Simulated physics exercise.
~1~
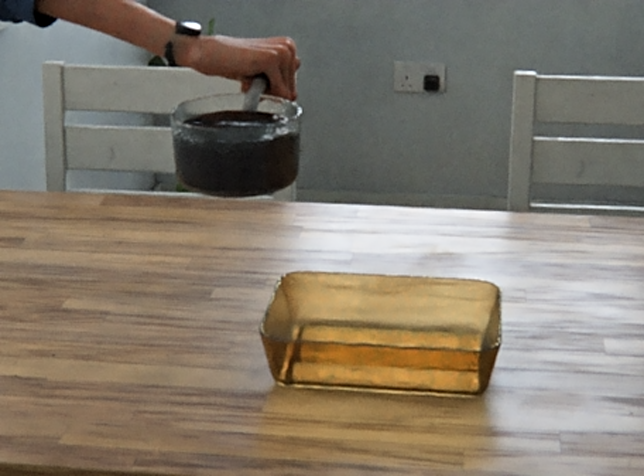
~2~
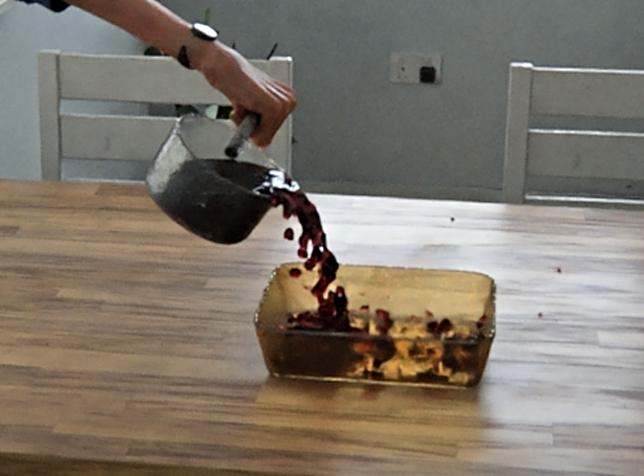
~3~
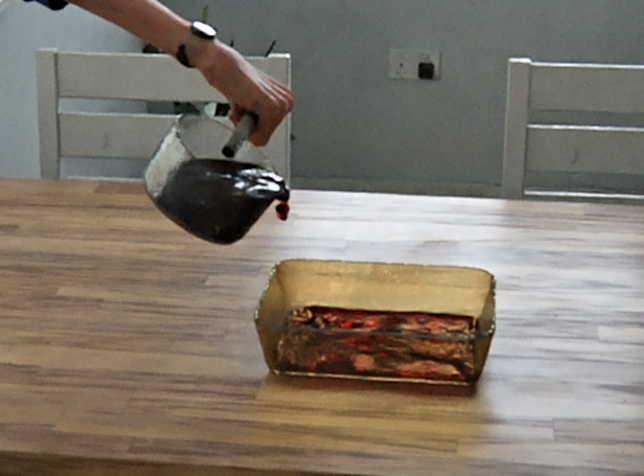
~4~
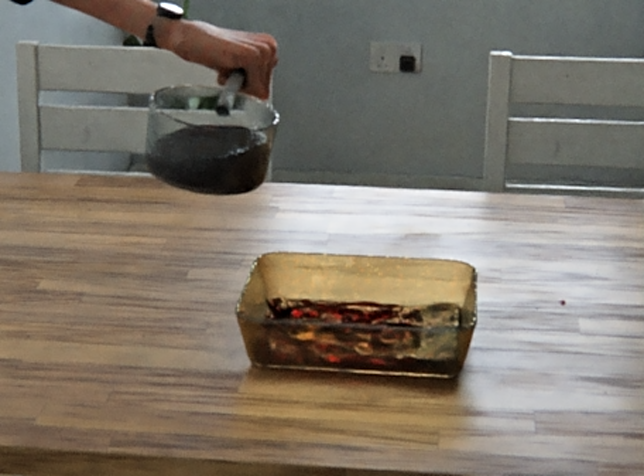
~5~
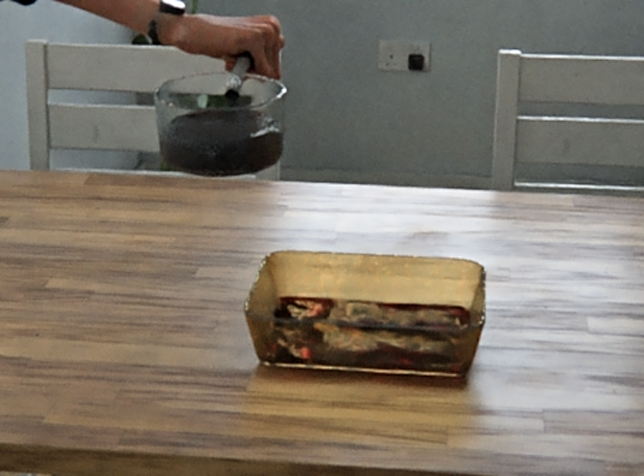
Dark red wine pouring from a hand-held glass saucepan into an amber oven dish, the pan then levelling, both partly filled.
